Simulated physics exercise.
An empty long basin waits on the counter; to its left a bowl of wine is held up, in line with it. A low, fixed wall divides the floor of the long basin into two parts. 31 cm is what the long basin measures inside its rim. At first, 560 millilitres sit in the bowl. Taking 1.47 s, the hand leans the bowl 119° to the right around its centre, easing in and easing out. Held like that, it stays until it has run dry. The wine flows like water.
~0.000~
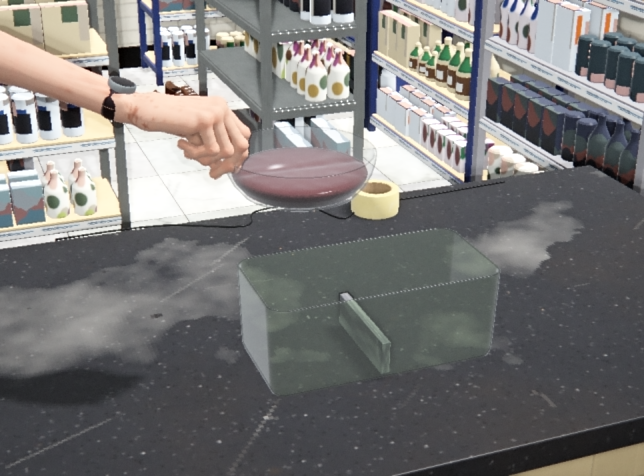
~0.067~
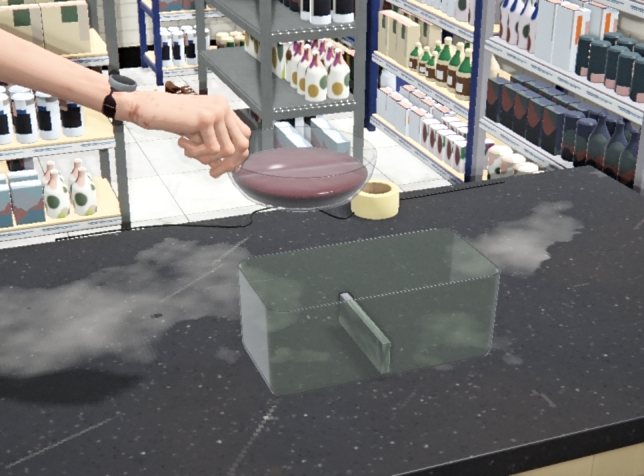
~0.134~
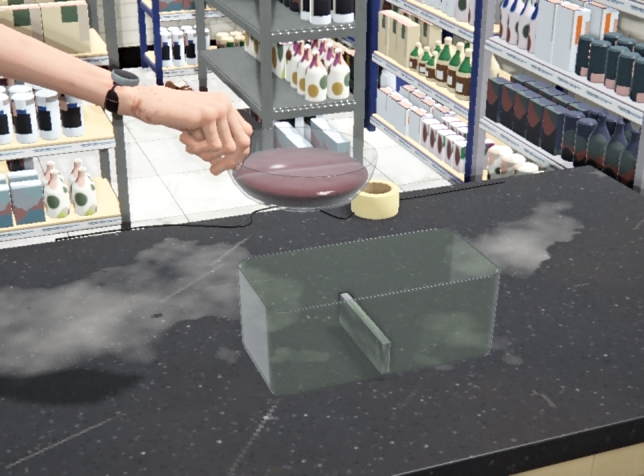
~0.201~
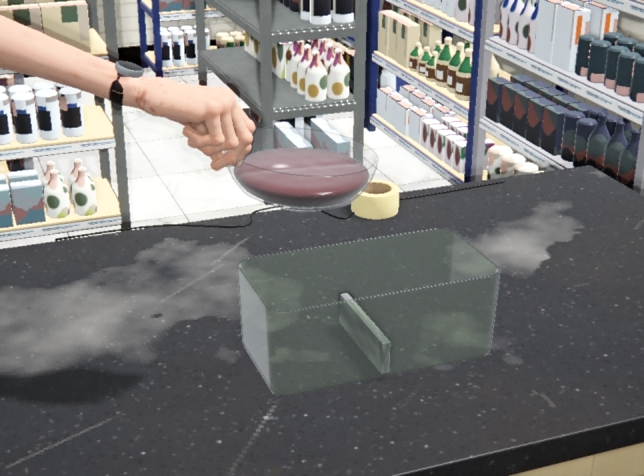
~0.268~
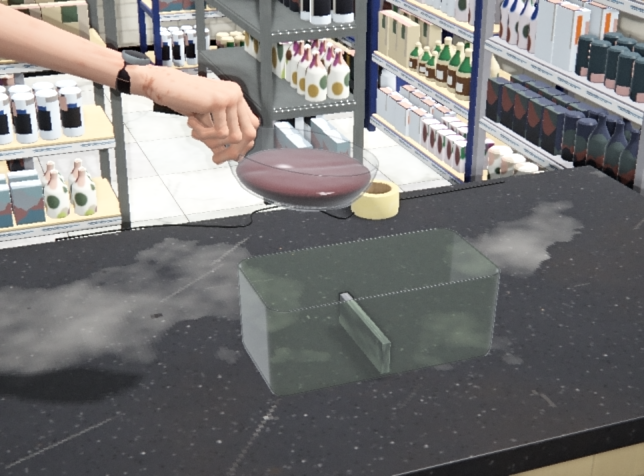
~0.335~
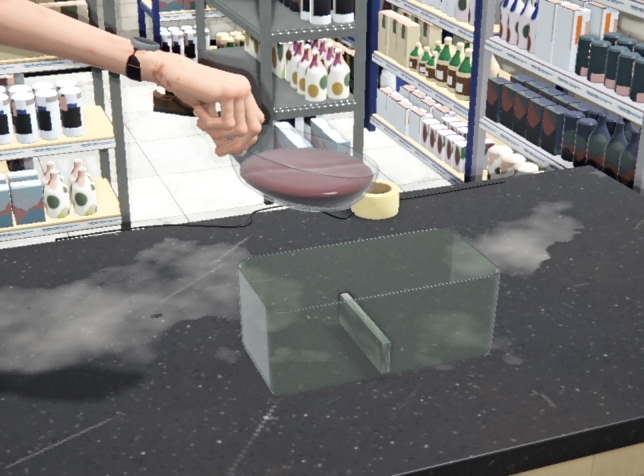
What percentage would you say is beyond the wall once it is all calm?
I would put it at about 84 per cent.
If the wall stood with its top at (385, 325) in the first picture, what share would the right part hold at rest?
65 per cent.
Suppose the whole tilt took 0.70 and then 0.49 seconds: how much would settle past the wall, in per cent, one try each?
About 75 %, then about 65 %.
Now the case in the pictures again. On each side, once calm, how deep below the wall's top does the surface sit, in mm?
Measured: Left around 42 mm, right around 24 mm.
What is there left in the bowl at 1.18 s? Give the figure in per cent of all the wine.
About 0 per cent.
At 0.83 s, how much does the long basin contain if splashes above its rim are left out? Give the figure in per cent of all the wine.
About 48%.
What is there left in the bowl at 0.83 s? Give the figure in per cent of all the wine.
Remaining: Near 24 % of the total.
By 0.83 s the tilt is 71° and 23 per cent is still to pour, 0 is left of the wall and 47 right of it.
By 1.18 s the tilt is 108° and 0 per cent is still to pour, 15 is left of the wall and 84 right of it.
By 1.56 s the tilt is 119° and 0 per cent is still to pour, 15 is left of the wall and 84 right of it.
By 1.97 s the tilt is 119° and 0 per cent is still to pour, 15 is left of the wall and 84 right of it.
At rest 15 per cent lies left of the wall, 84 right of it and 1 outside.
